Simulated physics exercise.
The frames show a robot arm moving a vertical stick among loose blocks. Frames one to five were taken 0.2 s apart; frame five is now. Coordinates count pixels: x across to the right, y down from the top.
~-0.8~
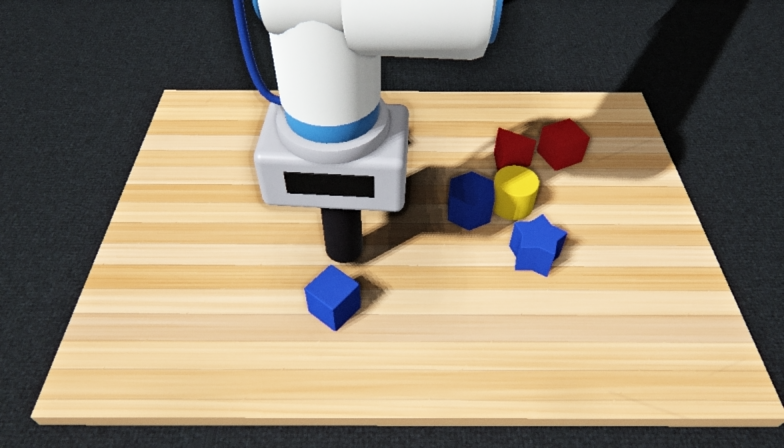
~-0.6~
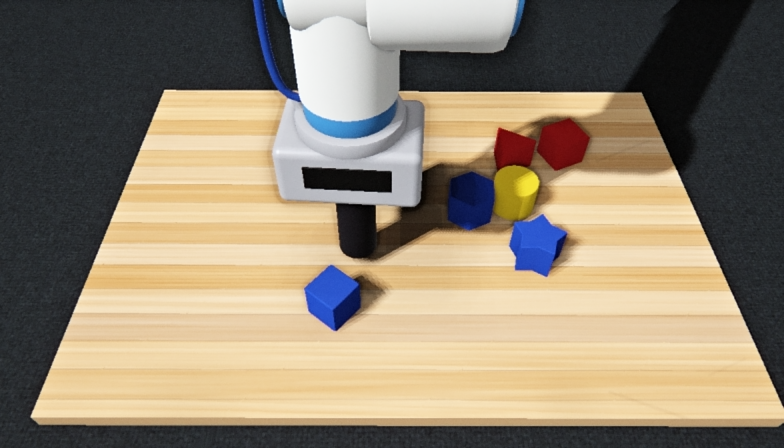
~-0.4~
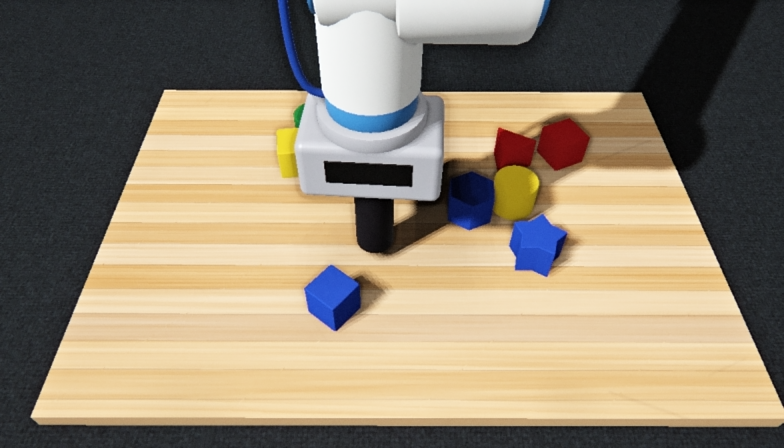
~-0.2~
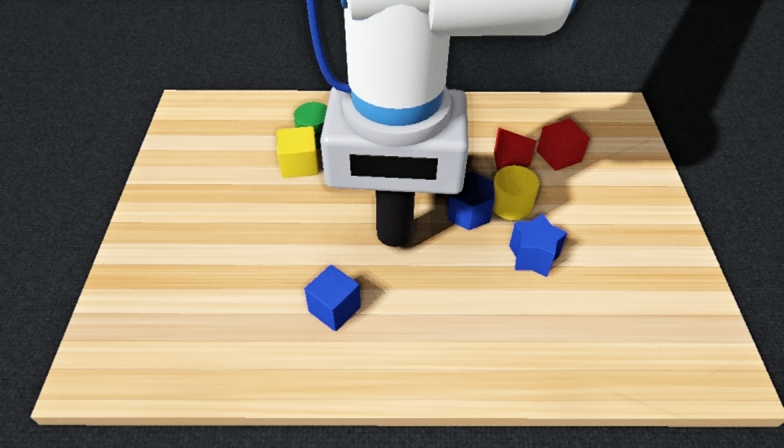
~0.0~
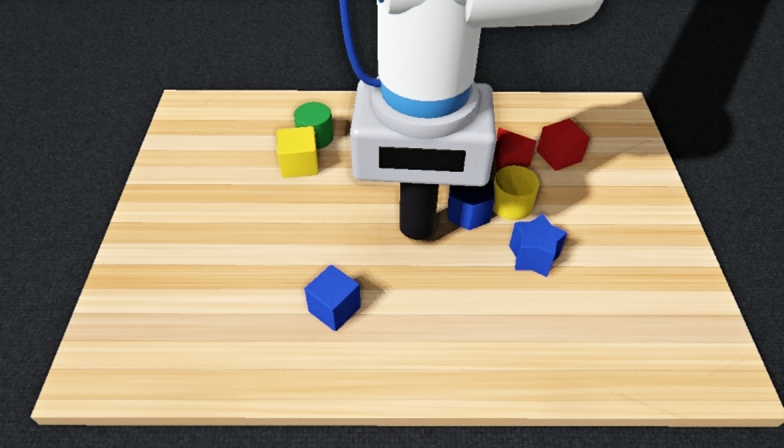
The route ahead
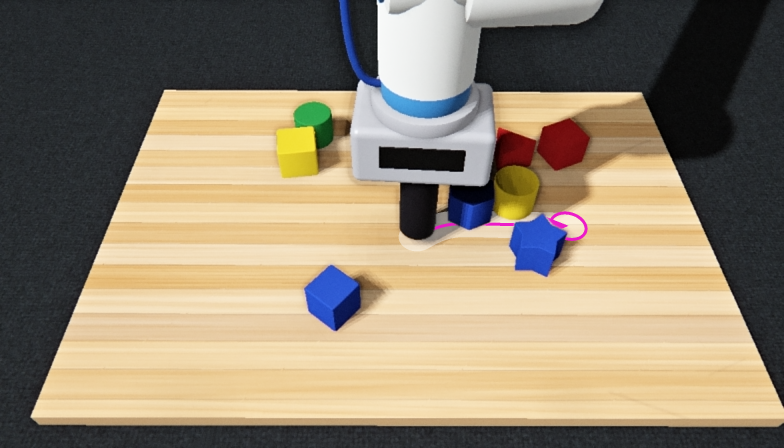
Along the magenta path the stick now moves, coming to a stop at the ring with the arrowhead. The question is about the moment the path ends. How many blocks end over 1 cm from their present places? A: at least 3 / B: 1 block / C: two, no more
C - two, no more.
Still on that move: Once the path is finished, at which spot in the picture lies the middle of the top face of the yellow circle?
Answer: (551, 166).
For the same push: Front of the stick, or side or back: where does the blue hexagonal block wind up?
My prediction: No longer in front.
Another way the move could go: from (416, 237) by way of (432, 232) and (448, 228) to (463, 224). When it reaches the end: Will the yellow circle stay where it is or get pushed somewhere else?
It gets pushed out of place.
The line goes from (416, 237) via (464, 224) and (516, 225), ending at (568, 226).
On the path given first. One third of the way, stick at (466, 213); blue hexagonal block at (494, 177), turned 25° anticlockwise; yellow circle at (538, 173).
Two thirds of the way, stick at (520, 214); blue hexagonal block at (510, 171), turned 85° anticlockwise; yellow circle at (552, 166).
At the end, stick at (572, 215); blue hexagonal block at (510, 171), turned 85° anticlockwise; yellow circle at (551, 166); blue star unmoved.
